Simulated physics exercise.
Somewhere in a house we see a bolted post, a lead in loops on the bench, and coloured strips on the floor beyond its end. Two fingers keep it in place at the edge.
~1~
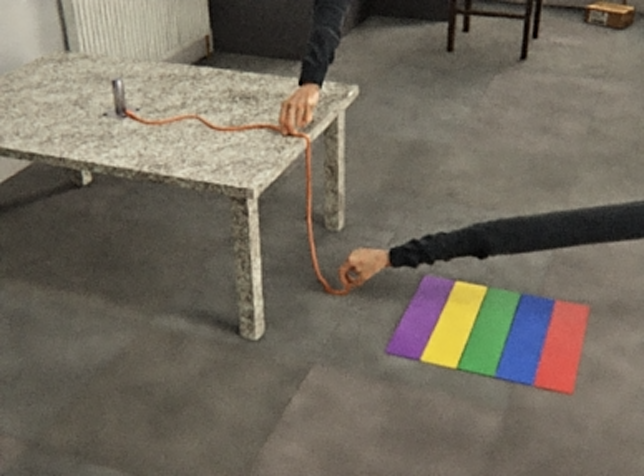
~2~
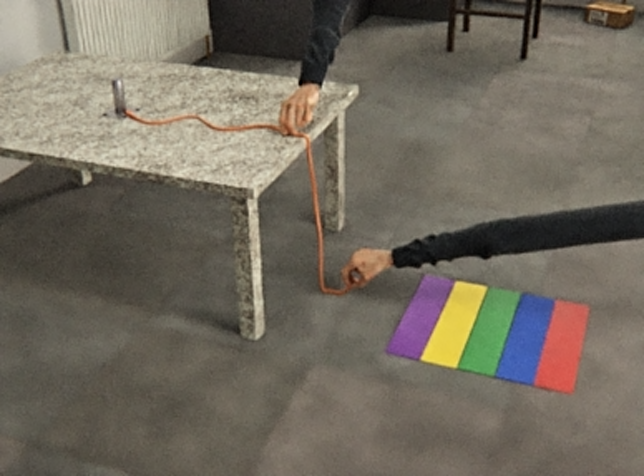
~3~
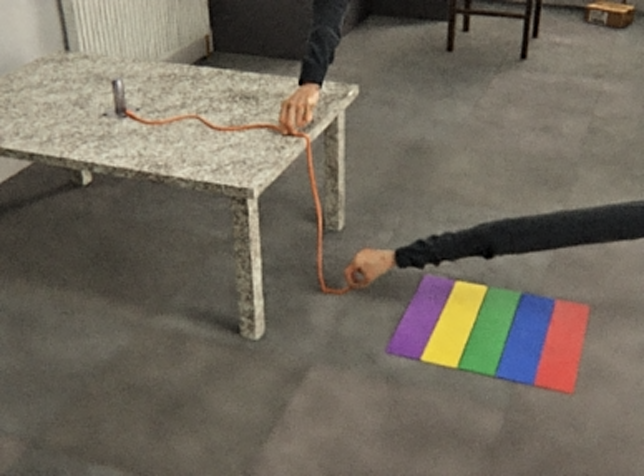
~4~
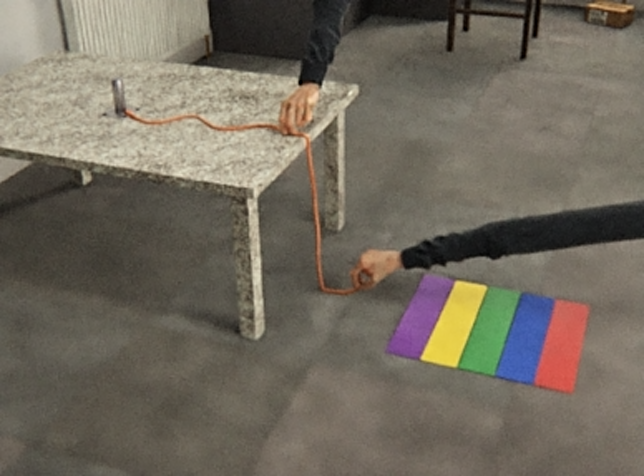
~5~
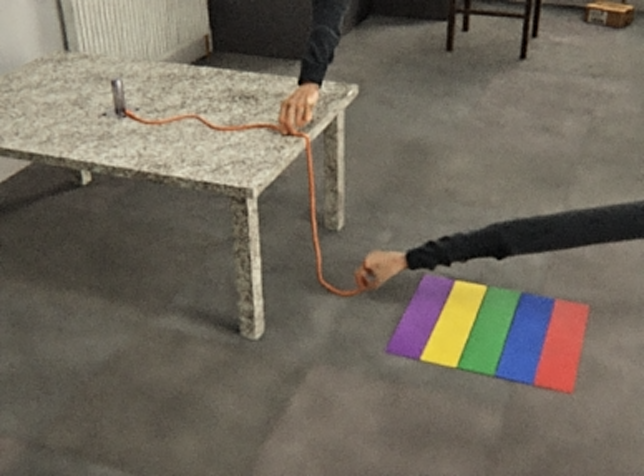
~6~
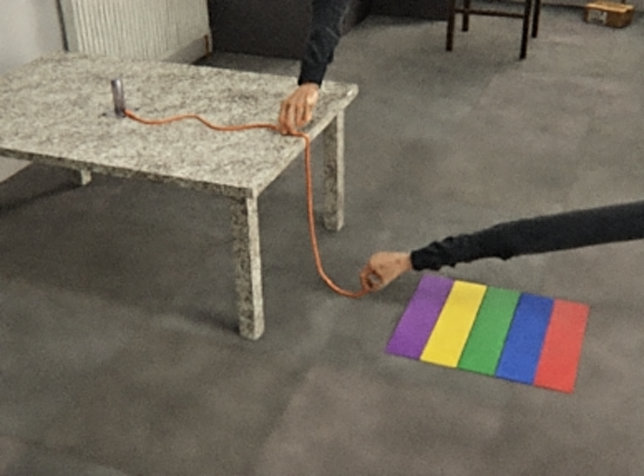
At first, one hand pins an orange lead at the edge of a speckled table while another holds its hanging end near the floor, left of five coloured strips. The lower hand then draws the end slightly to the right, towards the purple strip, while the upper hand stays still.
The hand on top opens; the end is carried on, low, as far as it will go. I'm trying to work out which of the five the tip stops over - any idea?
I would say the green one.
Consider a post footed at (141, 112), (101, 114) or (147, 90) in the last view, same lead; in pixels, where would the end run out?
The places come out near (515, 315), (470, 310) and (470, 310).
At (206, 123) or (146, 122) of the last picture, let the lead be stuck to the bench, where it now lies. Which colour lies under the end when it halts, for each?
The end stops on yellow and then on green.
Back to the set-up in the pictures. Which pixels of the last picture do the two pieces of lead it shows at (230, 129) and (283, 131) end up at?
Final positions are (255, 129) and (309, 143), in that order.
Early on, end near (421, 298); over purple.
Midway, end near (466, 307); over yellow.
At the end of the slack, end near (493, 312); over green. It halts on the green strip.
